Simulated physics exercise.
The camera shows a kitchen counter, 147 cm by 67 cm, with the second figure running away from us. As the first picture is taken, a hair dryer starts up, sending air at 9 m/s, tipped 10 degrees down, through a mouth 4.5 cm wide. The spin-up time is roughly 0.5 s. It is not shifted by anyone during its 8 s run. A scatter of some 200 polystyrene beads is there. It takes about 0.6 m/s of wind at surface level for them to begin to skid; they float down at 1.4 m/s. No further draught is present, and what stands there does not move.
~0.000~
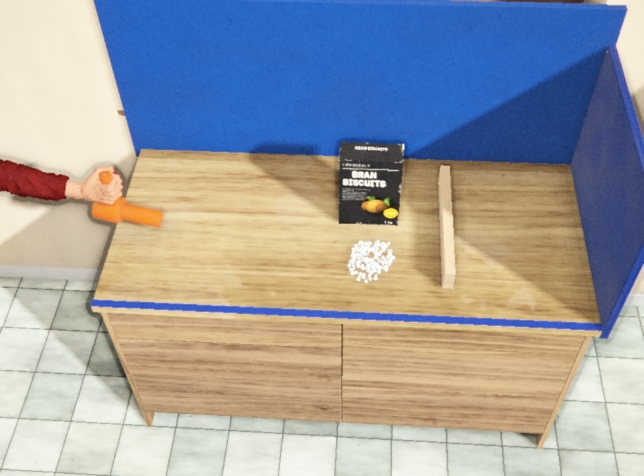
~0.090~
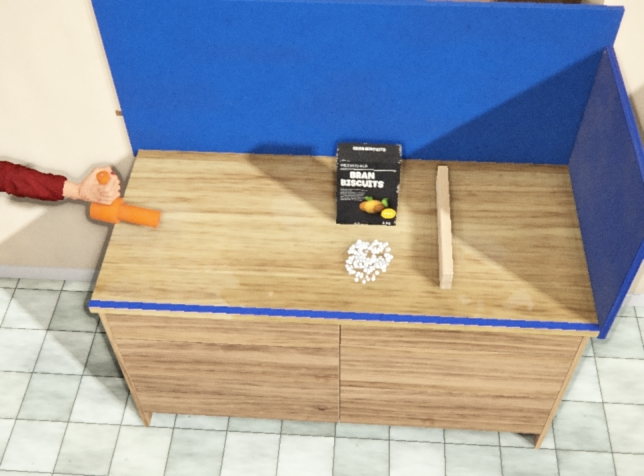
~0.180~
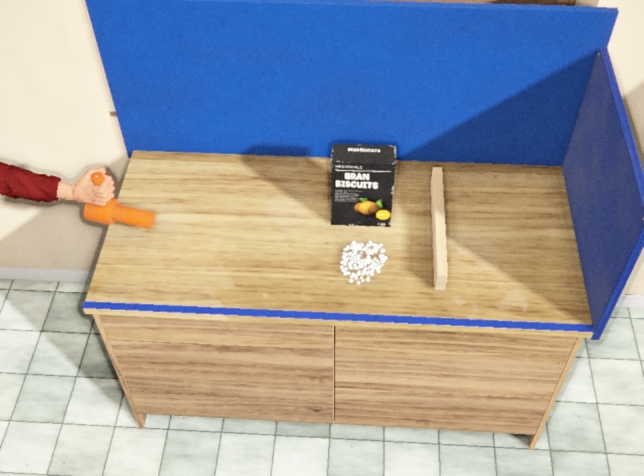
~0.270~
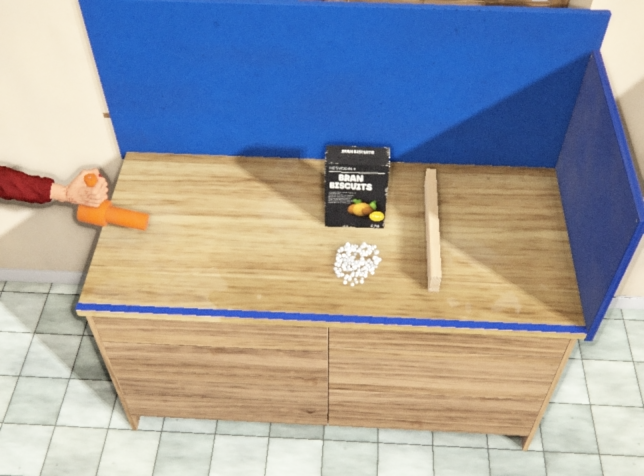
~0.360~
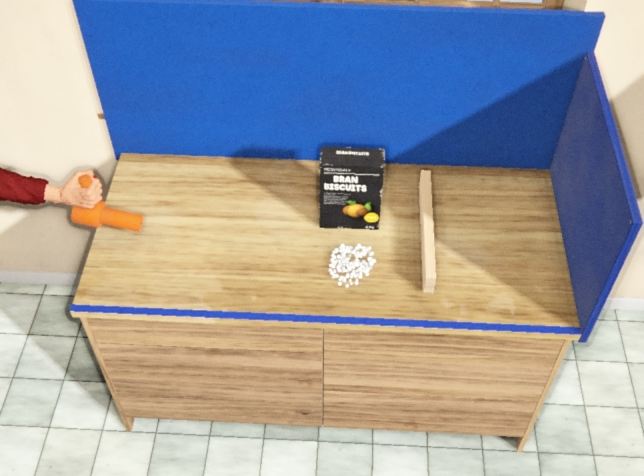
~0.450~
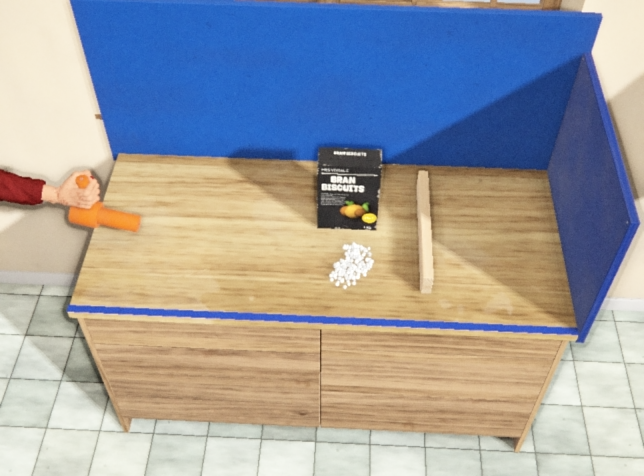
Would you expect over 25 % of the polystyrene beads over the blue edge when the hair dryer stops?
My money says the one-in-four line is overrun at that edge.
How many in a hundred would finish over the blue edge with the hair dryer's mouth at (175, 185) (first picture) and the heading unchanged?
In that case roughly 100 percent.
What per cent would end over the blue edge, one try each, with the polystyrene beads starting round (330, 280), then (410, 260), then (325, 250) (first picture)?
About 100, 60 and 50 in a hundred, in that order.
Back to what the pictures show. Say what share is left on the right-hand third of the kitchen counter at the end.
Roughly 20 in a hundred.
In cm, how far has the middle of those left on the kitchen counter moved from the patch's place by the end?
That works out close to 50 centimetres.
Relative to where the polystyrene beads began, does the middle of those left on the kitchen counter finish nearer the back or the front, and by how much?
Towards the back, some 45 cm.
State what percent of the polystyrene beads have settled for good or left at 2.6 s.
70 %.
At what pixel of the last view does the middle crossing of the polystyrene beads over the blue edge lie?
Roughly at pixel (446, 329).
After 1.6 s, 57 % are over the blue edge; the middle of those still in play is near (413, 169); 66 % have settled or left.
After 2.6 s, 60 % are over the blue edge; the middle of those still in play is near (413, 160); 72 % have settled or left.
After 4.4 s, 60 % are over the blue edge; the middle of those still in play is near (413, 160); 75 % have settled or left.
After 8.0 s, at the end, 68 % are over the blue edge; the middle of those still in play is near (411, 164).
